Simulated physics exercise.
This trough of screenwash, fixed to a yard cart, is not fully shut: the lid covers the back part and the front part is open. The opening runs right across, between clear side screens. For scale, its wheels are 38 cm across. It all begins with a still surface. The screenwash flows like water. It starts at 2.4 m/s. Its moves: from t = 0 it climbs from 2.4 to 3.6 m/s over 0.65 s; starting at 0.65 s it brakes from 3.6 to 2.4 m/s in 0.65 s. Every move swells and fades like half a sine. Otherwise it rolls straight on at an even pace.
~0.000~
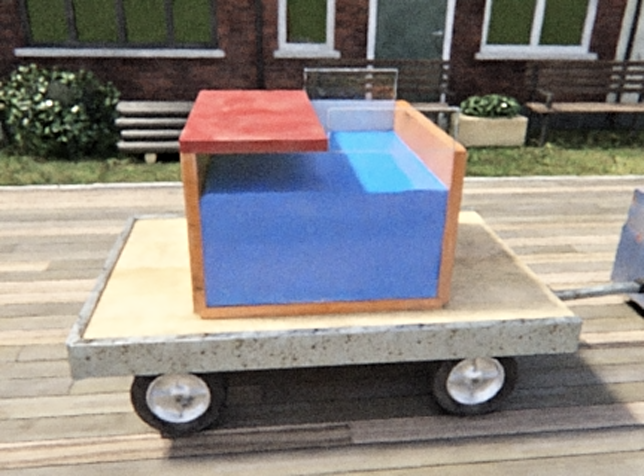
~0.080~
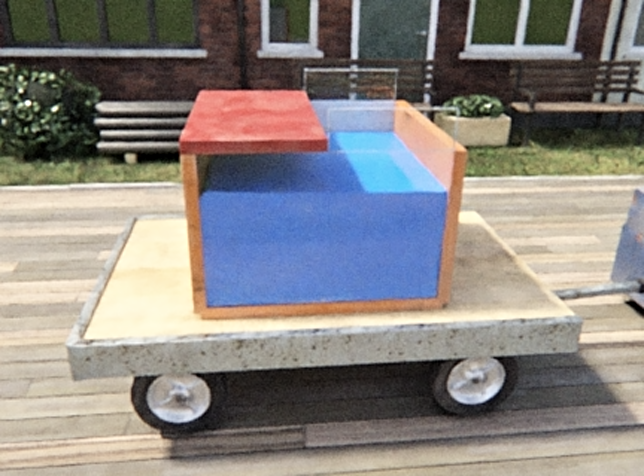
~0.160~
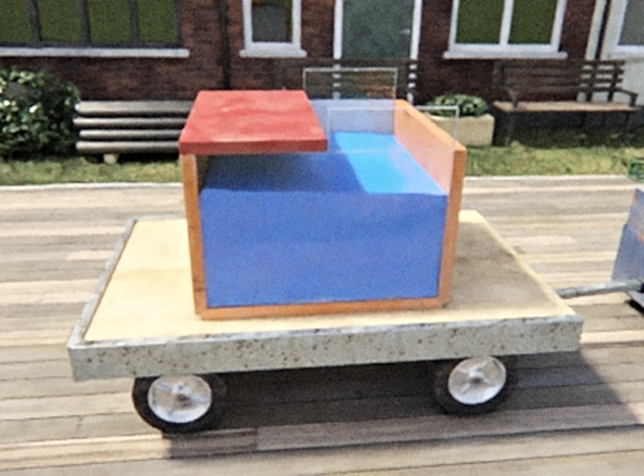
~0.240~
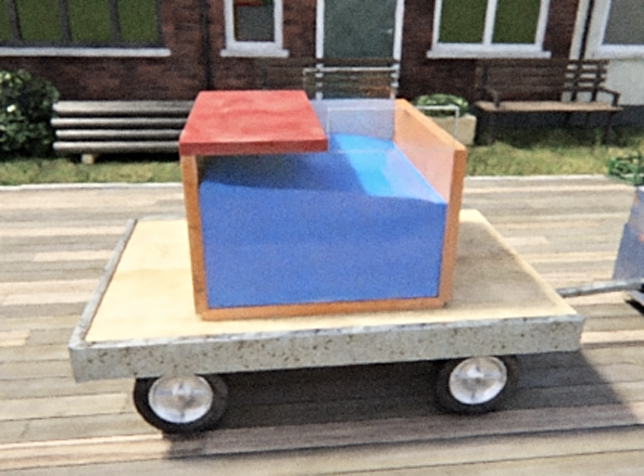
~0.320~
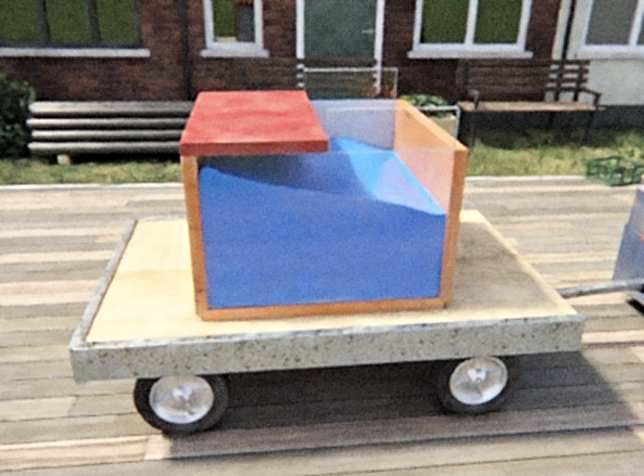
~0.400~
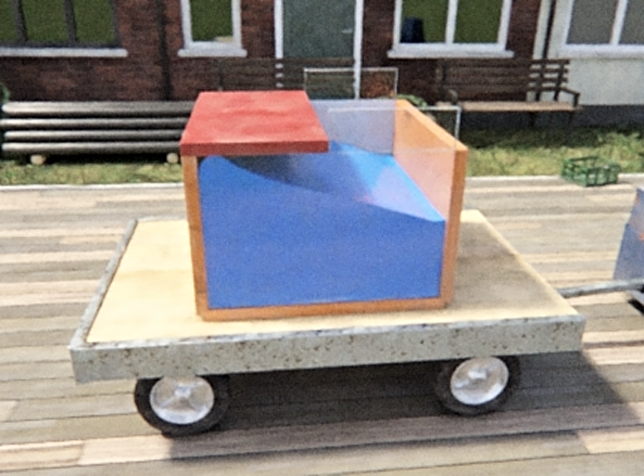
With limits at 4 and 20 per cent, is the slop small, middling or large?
It comes out middling.
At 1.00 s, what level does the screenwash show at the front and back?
Front 62 cm, back 32 cm.
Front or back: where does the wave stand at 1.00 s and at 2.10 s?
Towards the front, then the back.
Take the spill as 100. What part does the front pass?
About 100 per cent.
After 1.00 s the surface stands 63 cm on the front, 33 cm on the back; the loss stands at 3 per cent, over the front.
After 1.55 s the surface stands 45 cm on the front, 37 cm on the back; the loss stands at 9 per cent, over the front.
After 2.10 s the surface stands 33 cm on the front, 45 cm on the back; the loss stands at 9 per cent, over the front.
After 4.18 s the loss stands at 9 per cent, over the front, 32 of 364 litres.
